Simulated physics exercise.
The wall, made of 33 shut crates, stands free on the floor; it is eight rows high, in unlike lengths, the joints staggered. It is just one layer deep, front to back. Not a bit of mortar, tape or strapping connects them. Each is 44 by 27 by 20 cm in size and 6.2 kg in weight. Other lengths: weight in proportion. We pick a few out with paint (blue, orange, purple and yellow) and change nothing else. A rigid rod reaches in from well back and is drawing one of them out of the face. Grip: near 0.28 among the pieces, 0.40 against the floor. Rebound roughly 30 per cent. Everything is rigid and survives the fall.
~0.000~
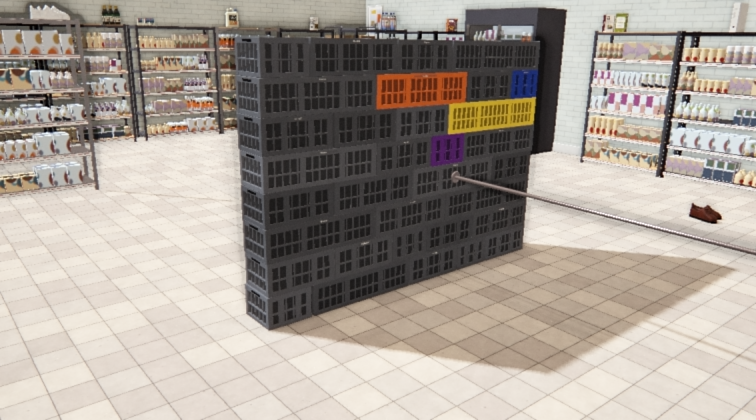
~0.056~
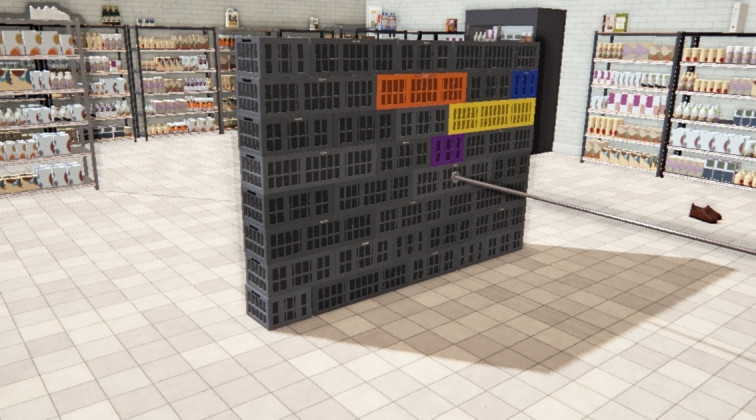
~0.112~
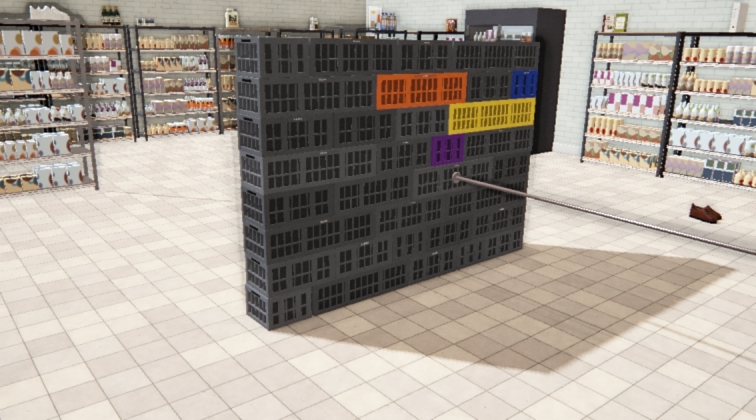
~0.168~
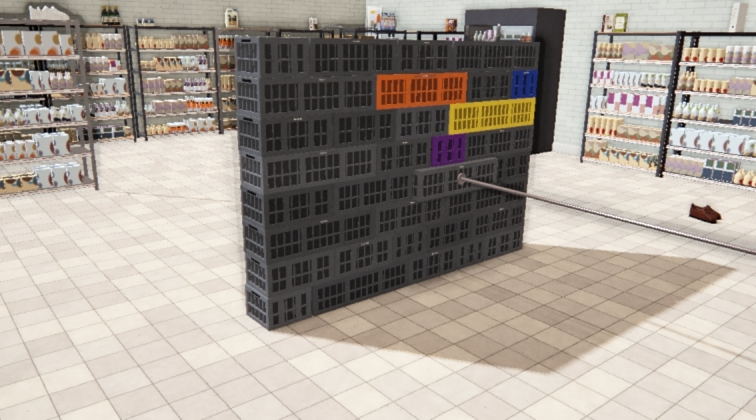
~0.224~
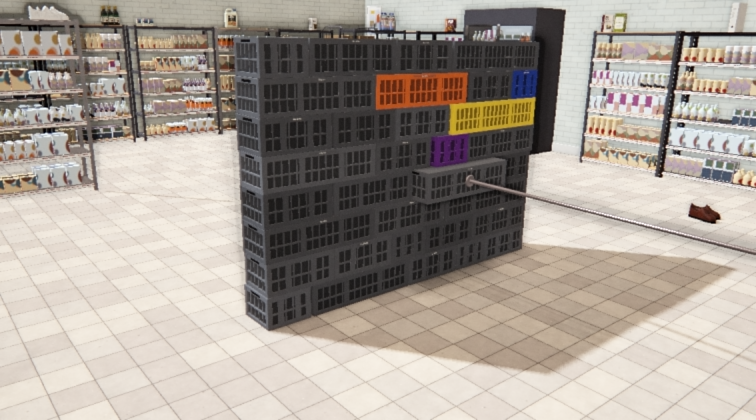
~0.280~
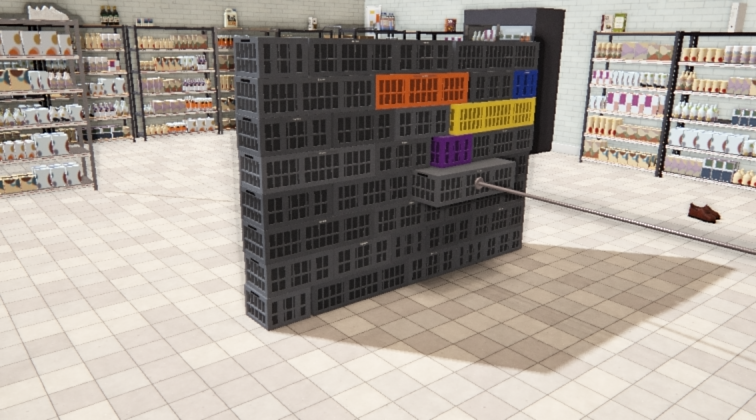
A dark crate is drawn slowly out of a freestanding wall of stacked crates by a long rod reaching in from the right, and the purple and yellow crates above it shift slightly as it slides forward.
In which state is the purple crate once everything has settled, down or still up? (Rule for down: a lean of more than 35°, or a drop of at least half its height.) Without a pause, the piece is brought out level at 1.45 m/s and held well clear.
In the end the purple crate is down.
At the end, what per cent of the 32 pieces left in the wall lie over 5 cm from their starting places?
Shifted share: 10 %.
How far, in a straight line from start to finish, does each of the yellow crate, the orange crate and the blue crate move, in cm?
The yellow one ends 10 cm from where it began, the orange one 0 cm, and the blue one 0 cm.
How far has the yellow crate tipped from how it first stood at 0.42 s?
Tilt: Approx. 0°.
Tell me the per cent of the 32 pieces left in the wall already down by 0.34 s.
0 percent by then.
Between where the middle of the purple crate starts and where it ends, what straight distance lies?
Distance start to end: Approx. 90 cm.
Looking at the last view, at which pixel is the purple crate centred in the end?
Roughly at (484, 273).
After 0.34 s, none of the 32 other crates down, 8 disturbed; purple crate shifted 12 cm.
After 0.42 s, none of the 32 other crates down, 9 disturbed; purple crate leaning 17°; yellow crate shifted 6 cm.
After 0.58 s, 1 of the 32 other crates down; purple crate leaning 72°, 23 cm lower; yellow crate shifted 6 cm.
After 0.92 s, 1 of the 32 other crates down; purple crate upside down; blue crate shifted 20 mm.
At rest (1.5 s), 1 of the 32 other crates down; purple crate upside down; blue crate shifted 19 mm; yellow crate shifted 6 cm. As the last picture would show them, middles, purple crate near (484, 273), blue crate near (511, 83).
